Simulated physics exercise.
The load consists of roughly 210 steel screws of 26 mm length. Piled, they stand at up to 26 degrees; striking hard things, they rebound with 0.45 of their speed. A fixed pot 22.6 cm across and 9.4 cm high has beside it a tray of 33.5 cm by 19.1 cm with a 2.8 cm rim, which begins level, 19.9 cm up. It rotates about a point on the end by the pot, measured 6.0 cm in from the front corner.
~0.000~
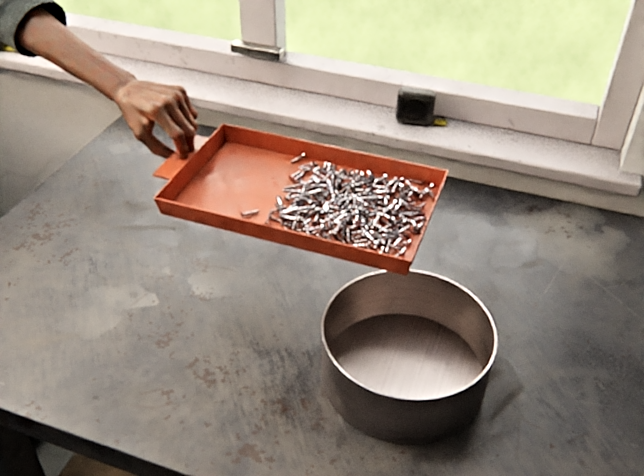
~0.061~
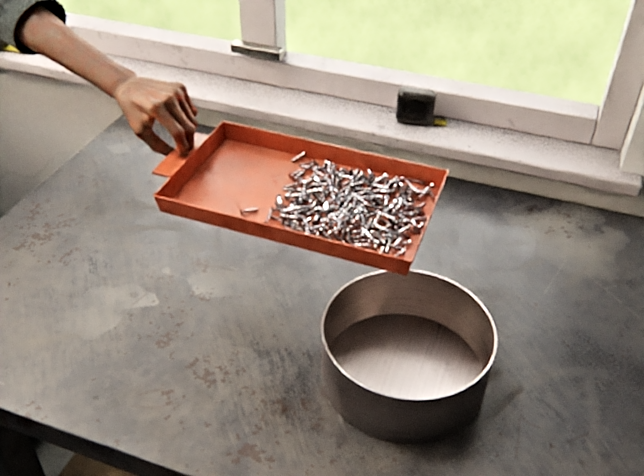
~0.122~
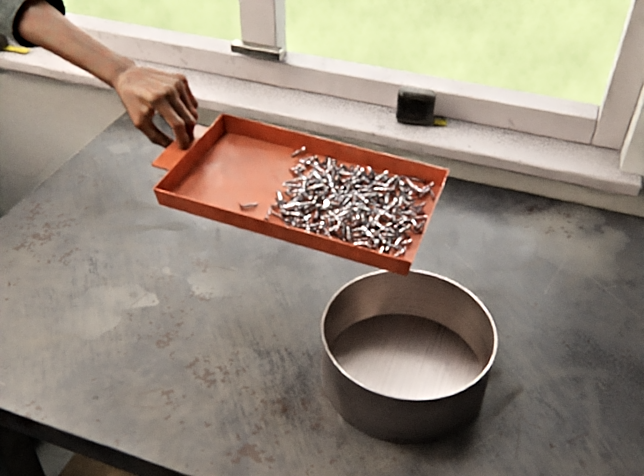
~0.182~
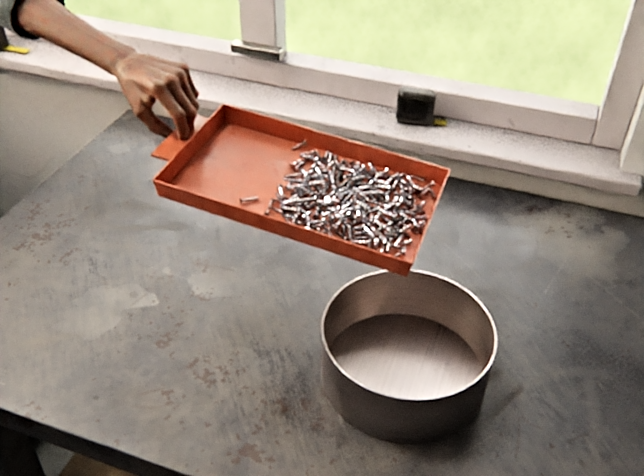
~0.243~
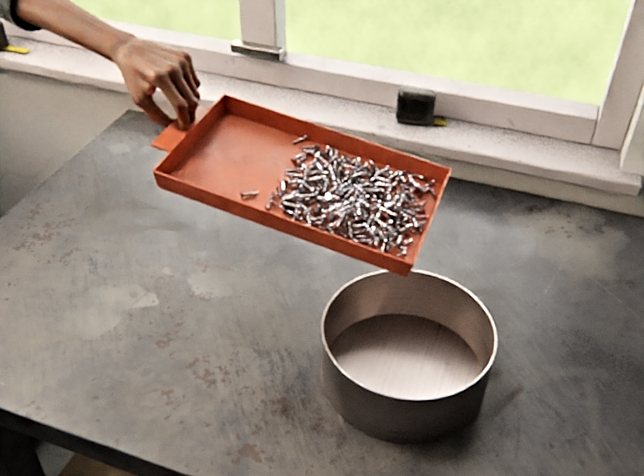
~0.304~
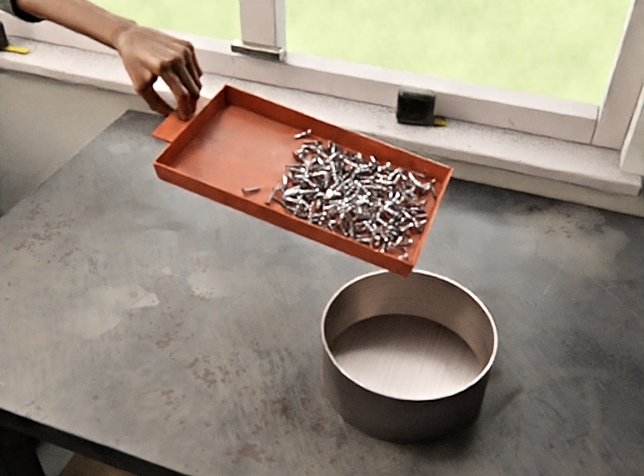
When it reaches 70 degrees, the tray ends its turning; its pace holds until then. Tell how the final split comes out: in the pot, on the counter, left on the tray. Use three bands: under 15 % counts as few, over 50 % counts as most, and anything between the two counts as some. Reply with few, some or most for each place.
Pot: Some, counter: Few, tray: Most.
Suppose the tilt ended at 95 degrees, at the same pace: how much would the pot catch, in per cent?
It would land at about 85 percent.
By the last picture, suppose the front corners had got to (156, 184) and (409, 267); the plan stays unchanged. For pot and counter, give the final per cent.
Per cent by place - pot 45, counter 0.
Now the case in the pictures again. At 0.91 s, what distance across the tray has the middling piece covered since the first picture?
By then it sits near 4 cm from where it began.
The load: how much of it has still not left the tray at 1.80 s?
Estimate: About 70 percent.
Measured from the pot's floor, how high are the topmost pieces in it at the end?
Roughly 1.5 centimetres.
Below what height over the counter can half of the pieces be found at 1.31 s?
The halfway mark is near 24 cm.
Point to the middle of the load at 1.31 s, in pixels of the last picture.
Load centre: About (415, 209) px.
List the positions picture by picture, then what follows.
The first picture shows tray tilt 0 degrees, front corners at (158, 197) and (408, 258); middle of the pieces at (348, 208); pot at (409, 328).
The second picture shows tray tilt 1 degrees, front corners at (158, 194) and (409, 258); middle of the pieces at (348, 208).
The third picture shows tray tilt 3 degrees, front corners at (158, 187) and (409, 259); middle of the pieces at (348, 205).
The fourth picture shows tray tilt 6 degrees, front corners at (157, 179) and (410, 260), lowest corner right front; middle of the pieces at (349, 202).
The fifth picture shows tray tilt 8 degrees, front corners at (157, 170) and (411, 261), lowest corner right front; middle of the pieces at (356, 196).
The sixth picture shows tray tilt 11 degrees, front corners at (158, 161) and (412, 262), lowest corner right front; middle of the pieces at (357, 193); pot at (409, 328). The tray's pace is about 45 degrees a second.
After 0.91 s, tilt 39 degrees; the tray holds 100 %, the pot 0 %.
After 1.31 s, tilt 57 degrees; the tray holds 100 %, the pot 0 %.
After 1.80 s, tilt 70 degrees; the tray holds 70 %, the pot 25 %.
By 3.1 s all is still; pot 40 %, counter 0 %, tray 60 %.
